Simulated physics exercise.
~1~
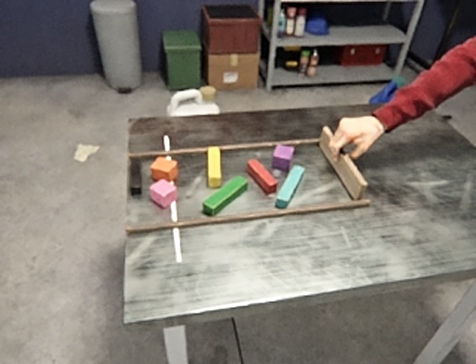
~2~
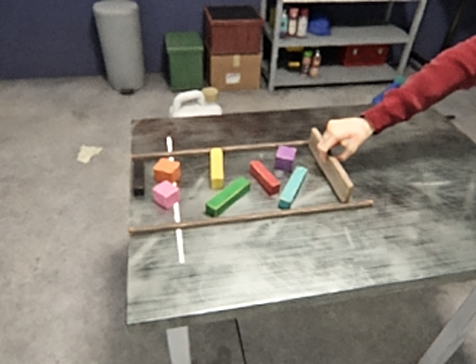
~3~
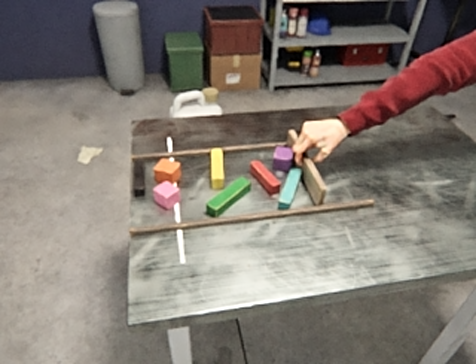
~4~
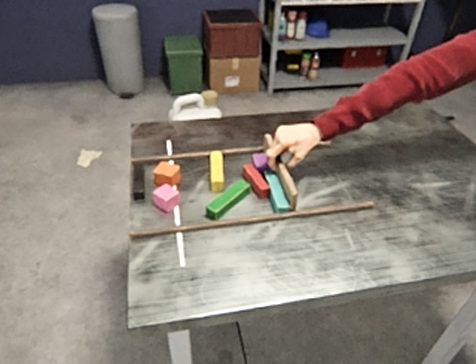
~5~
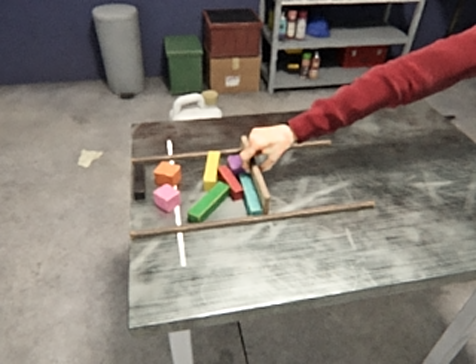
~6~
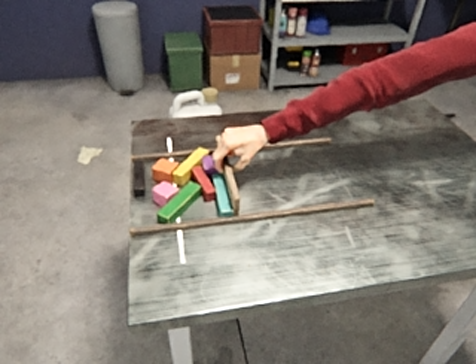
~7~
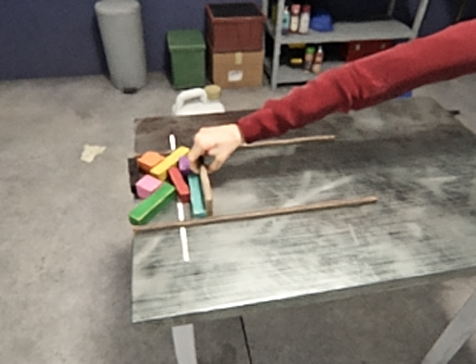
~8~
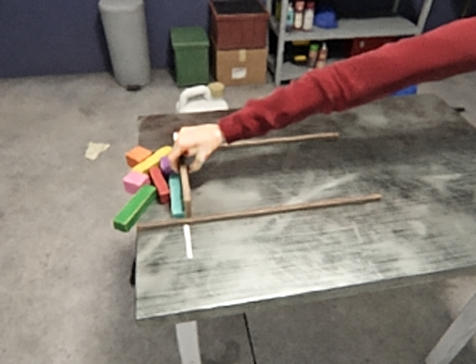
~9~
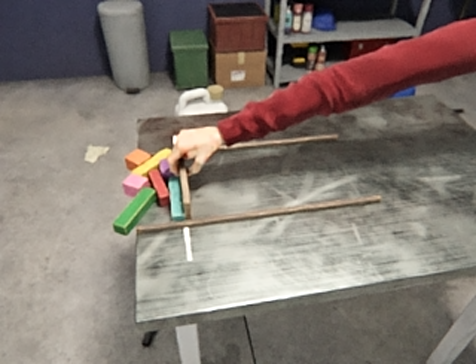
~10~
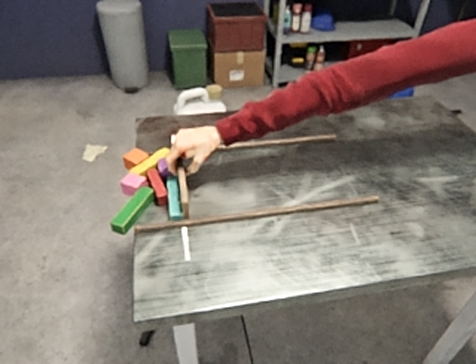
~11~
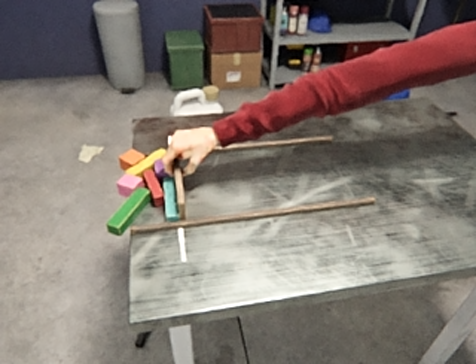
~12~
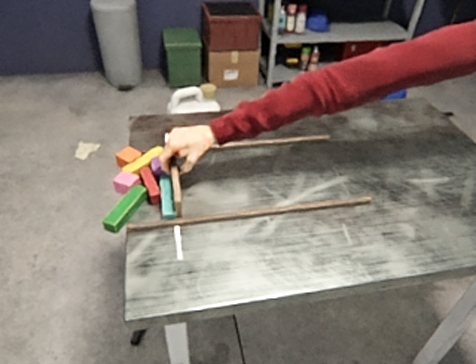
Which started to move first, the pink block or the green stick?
The green stick started to move first, and the pink block only began sliding later as the bunched pieces were pushed further left.
